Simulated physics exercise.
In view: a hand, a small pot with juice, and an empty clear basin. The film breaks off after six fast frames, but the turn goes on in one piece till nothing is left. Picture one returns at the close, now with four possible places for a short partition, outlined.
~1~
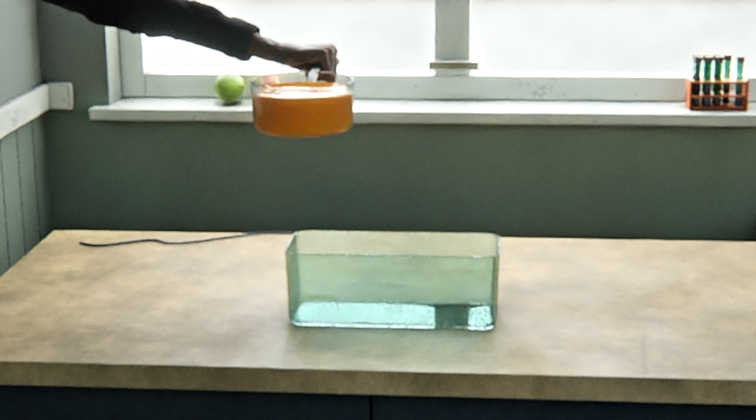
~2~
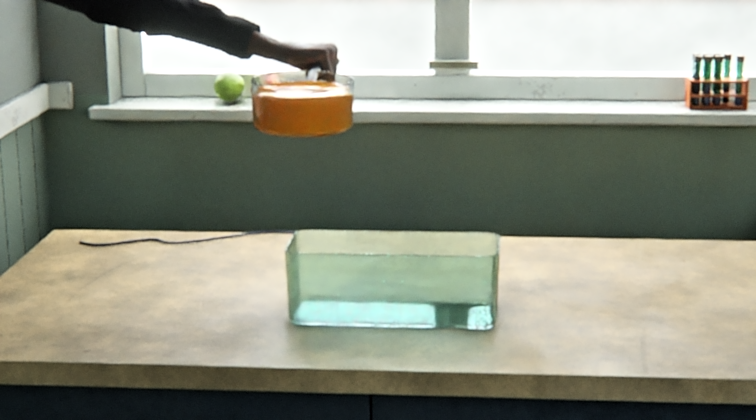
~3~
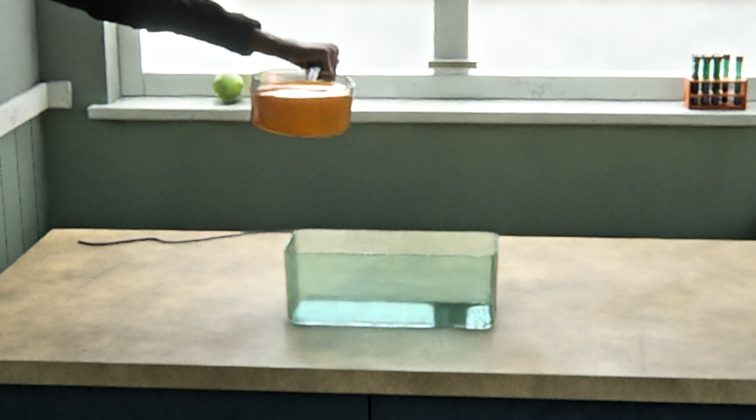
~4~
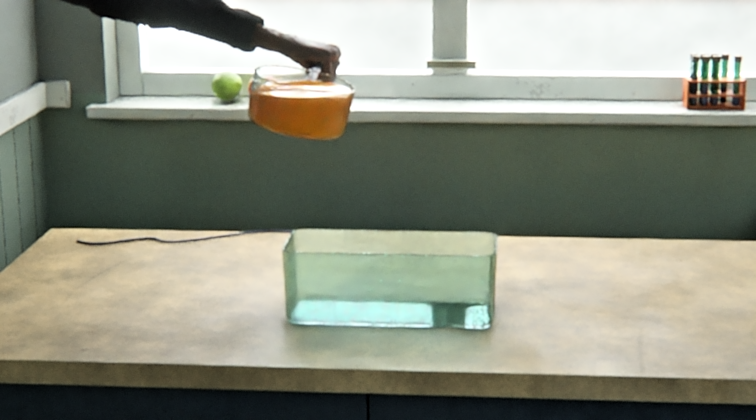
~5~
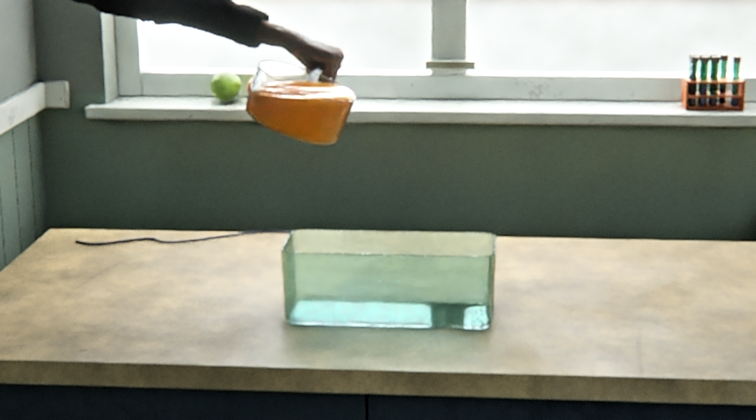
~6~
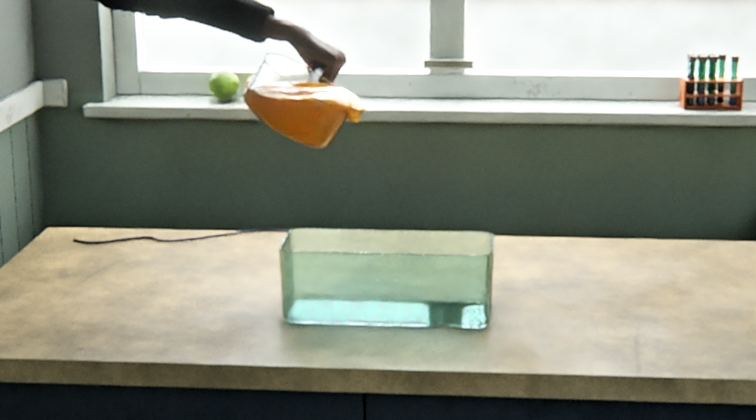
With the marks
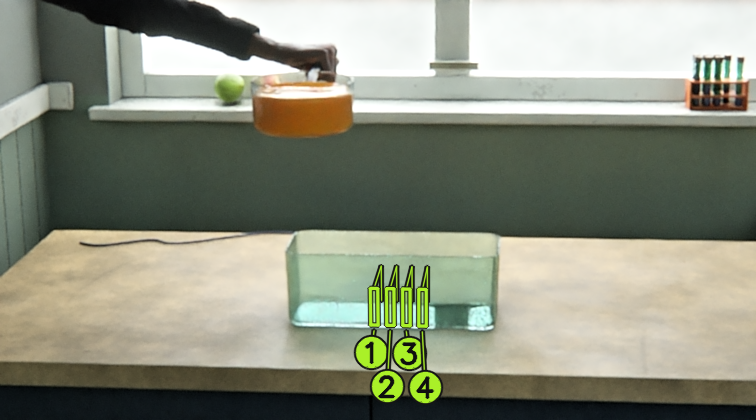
A dark-sleeved arm reaches in from the upper left, holding a clear pot of orange juice above a pale counter, seen from the front and slightly above. An empty, greenish clear basin sits below, a thin dark cord to its left, with a green apple and a red rack of tubes on the windowsill behind. The hand tilts the pot rightward, and juice slips over its lip.
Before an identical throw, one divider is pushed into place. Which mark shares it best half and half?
The answer is position 3.
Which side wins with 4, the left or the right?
The left side.
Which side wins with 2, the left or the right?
More ends on the right.
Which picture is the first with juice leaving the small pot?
Picture 5.
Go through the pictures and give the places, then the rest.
Upright, lip at (351, 80); basin from (289, 323) to (496, 328); nothing has left yet.
Upright, lip at (352, 80); nothing has left yet.
Tipped about 6°, lip at (352, 84); nothing has left yet.
Tipped about 12°, lip at (353, 89); nothing has left yet.
Tipped about 21°, lip at (354, 98); juice is over the lip, down to (354, 98).
Tipped about 31°, lip at (352, 107); juice is over the lip, down to (357, 120).
On the marked copy, 1 at (374, 330); 2 at (390, 330); 3 at (406, 331); 4 at (422, 331).
Choosing 1, about 23 % ends left of the wall and 75 % right of it.
Choosing 2, about 33 % ends left of the wall and 64 % right of it; 3 % is lost outside.
Choosing 3, about 52 % ends left of the wall and 46 % right of it; 3 % is lost outside.
Choosing 4, about 74 % ends left of the wall and 19 % right of it; 7 % is lost outside.
